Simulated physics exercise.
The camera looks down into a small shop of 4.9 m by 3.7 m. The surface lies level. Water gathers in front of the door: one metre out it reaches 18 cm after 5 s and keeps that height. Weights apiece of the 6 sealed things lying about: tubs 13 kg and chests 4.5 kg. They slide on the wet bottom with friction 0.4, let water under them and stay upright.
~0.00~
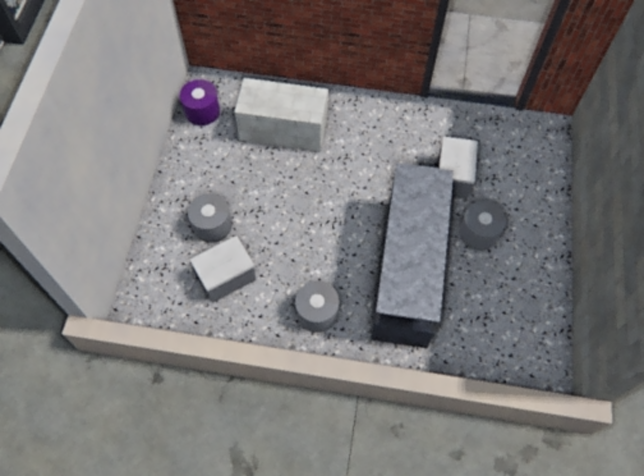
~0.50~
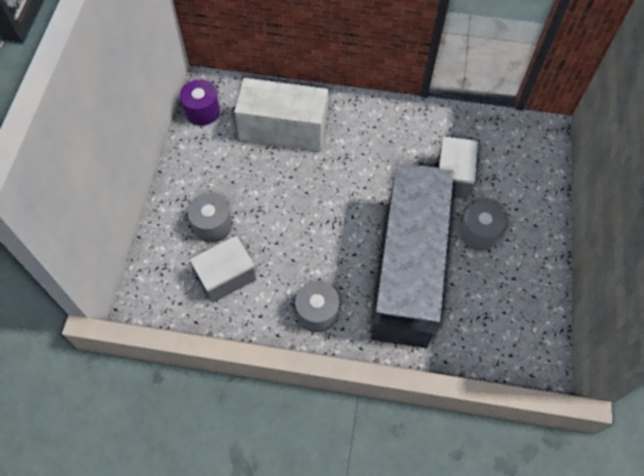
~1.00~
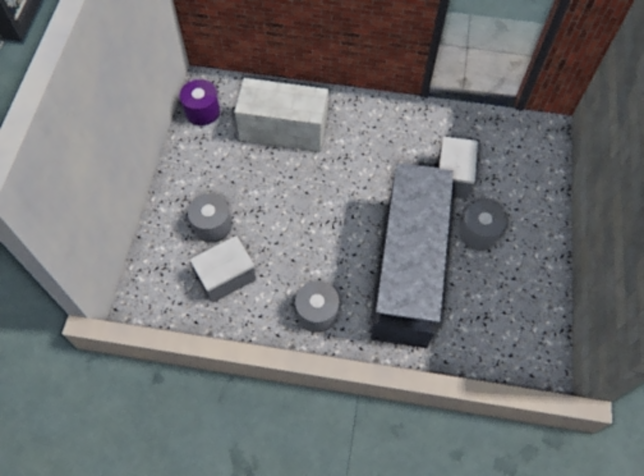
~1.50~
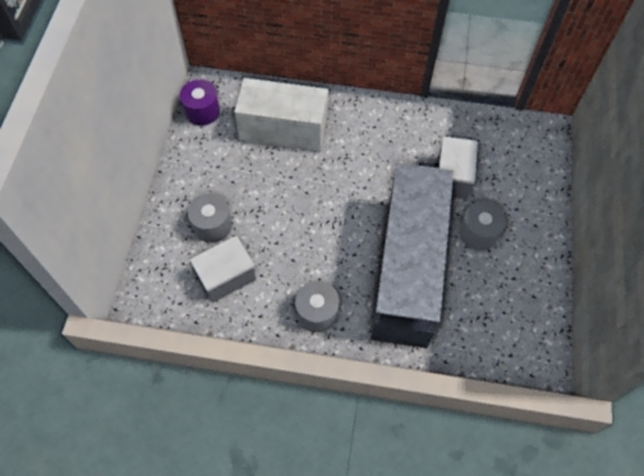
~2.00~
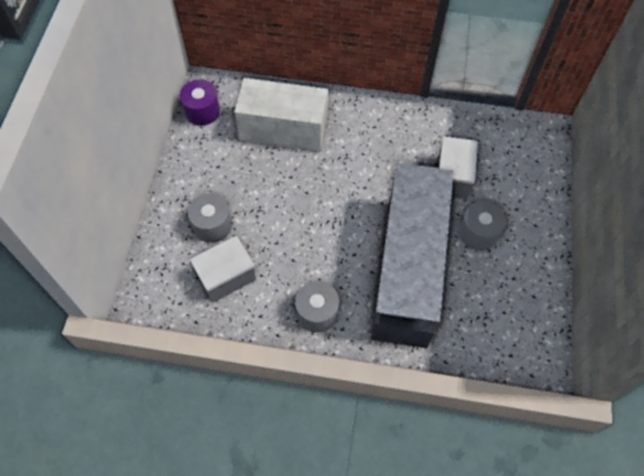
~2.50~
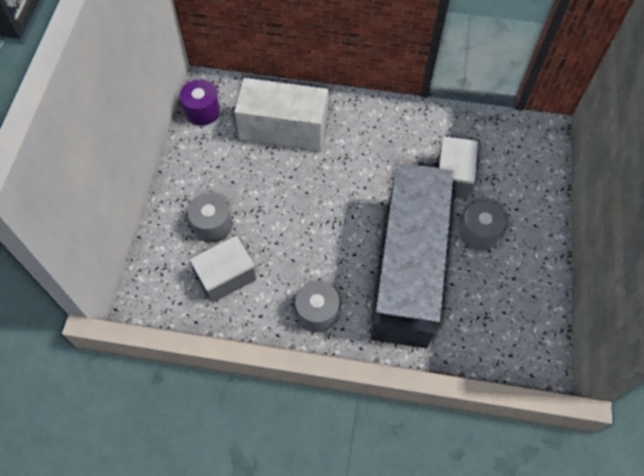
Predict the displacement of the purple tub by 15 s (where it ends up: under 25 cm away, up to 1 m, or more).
Purple tub barely shifts.
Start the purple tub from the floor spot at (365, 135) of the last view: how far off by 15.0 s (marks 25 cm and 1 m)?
It holds its place.
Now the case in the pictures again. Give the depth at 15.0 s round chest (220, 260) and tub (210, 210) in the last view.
Roughly 7 and 8 cm.
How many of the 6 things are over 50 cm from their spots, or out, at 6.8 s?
0 of them.
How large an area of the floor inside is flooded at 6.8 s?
Some 10.5 m2.
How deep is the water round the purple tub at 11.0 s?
About 2 cm.
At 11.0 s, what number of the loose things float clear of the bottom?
3 of them.
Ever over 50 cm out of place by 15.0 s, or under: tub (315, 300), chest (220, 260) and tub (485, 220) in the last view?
In turn: Under, more, past it.
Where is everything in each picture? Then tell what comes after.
The first picture shows the purple tub at (198, 94), on the bottom; 0.0 m2 under water; 0 of 6 have shifted.
The second picture shows the purple tub at (198, 94), on the bottom; water covers 0.0 m2; 0 of 6 have shifted.
The third picture shows the purple tub at (198, 94), on the bottom; water covers 0.0 m2; 0 of 6 have shifted.
The fourth picture shows the purple tub at (198, 94), on the bottom; water covers 0.0 m2; 0 of 6 have shifted.
The fifth picture shows the purple tub at (198, 94) rests on the ground; 0.0 m2 under water; 0 of 6 have shifted.
The sixth picture shows the purple tub at (198, 94), on the bottom; 0.1 m2 under water; 0 of 6 have shifted.
After 3.5 s the purple tub is near (198, 94), 0.0 m from its start, aground; 0 afloat.
After 6.8 s the purple tub is near (198, 94), 0.0 m from its start, aground; 1 afloat.
After 11.0 s the purple tub is near (198, 94), 0.0 m from its start, aground; 3 afloat.
After 15.0 s the purple tub is near (201, 89), 0.1 m from its start, aground; 3 afloat.
